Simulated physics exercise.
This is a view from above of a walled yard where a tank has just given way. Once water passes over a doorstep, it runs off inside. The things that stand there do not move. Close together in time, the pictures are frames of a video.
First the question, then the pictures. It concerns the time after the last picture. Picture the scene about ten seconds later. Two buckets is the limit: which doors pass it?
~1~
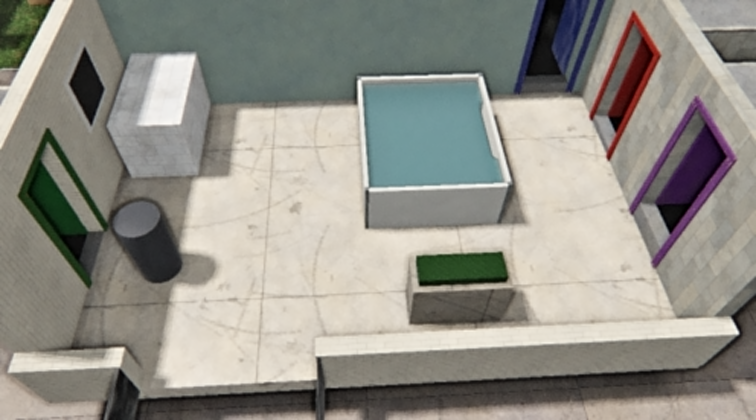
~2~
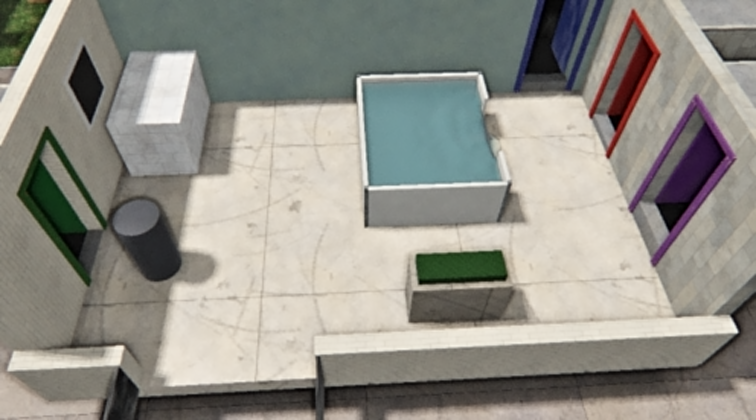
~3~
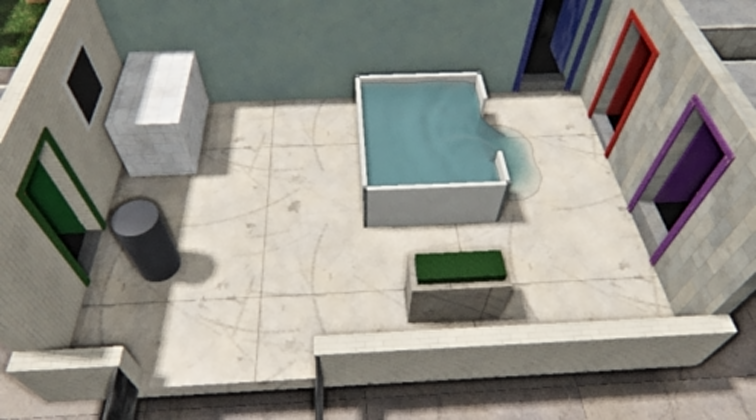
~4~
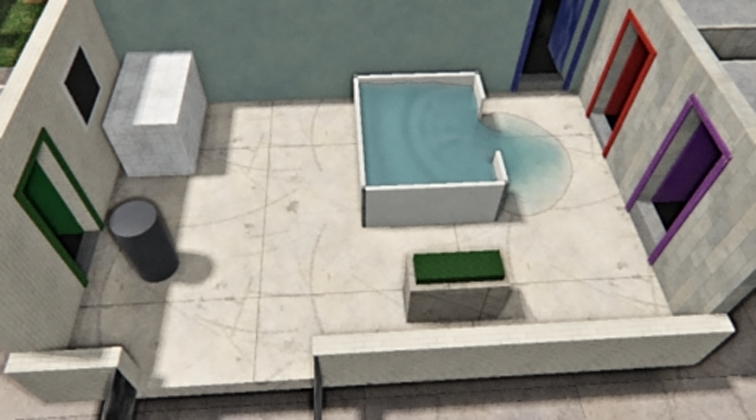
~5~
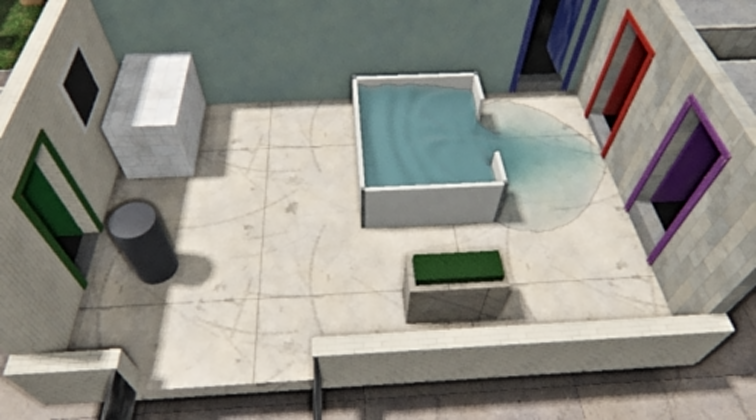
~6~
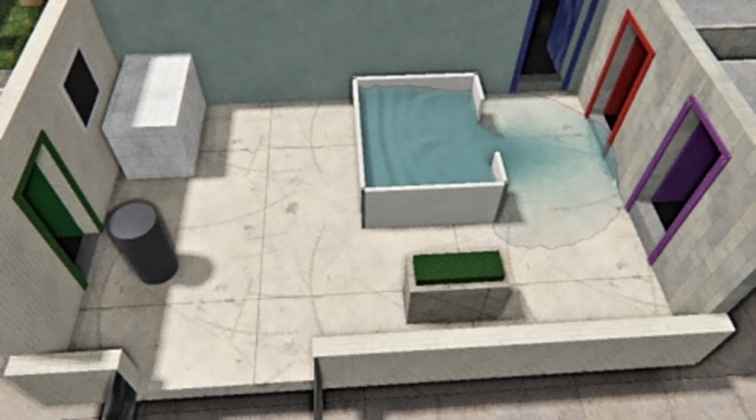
Outcome: The blue door exceeds two buckets; the red door exceeds two buckets; the green door exceeds two buckets; the purple door does not exceed two buckets.
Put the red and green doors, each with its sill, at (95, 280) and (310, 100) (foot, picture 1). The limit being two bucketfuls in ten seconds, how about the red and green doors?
Red door: Falls short; green door: Exceeds the limit.
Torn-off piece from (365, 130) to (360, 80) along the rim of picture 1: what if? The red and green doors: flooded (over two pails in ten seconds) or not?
Outcome - red door comes in lower, green door breaks the threshold.
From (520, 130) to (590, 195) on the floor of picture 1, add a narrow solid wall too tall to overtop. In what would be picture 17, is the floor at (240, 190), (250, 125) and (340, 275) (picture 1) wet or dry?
Log, spots one to three: Spared; spared; spared.
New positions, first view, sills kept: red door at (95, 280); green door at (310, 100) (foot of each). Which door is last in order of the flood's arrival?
The red one comes last.
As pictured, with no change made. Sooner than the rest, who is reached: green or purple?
Looks like the purple one gets there first.
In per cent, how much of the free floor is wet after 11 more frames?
Estimated share: About 25 %.
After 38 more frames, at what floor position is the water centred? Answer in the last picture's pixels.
It is around (460, 194).
A moment on, water covers 20 % of the floor; the blue door wet at the sill, nothing in, the red door far over two buckets in, the green door not reached, the purple door wet at the sill, nothing in.
Next, water covers 25 % of the floor; the blue door under two buckets in, the red door far over two buckets in, the green door not reached, the purple door wet at the sill, nothing in.
Then, water covers 40 % of the floor; the blue door over two buckets in, the red door far over two buckets in, the green door not reached, the purple door wet at the sill, nothing in.
Later, water covers 75 % of the floor; the blue door over two buckets in, the red door far over two buckets in, the green door wet at the sill, nothing in, the purple door wet at the sill, nothing in.
In the end, water covers 95 % of the floor; the blue door over two buckets in, the red door far over two buckets in, the green door over two buckets in, the purple door wet at the sill, nothing in.
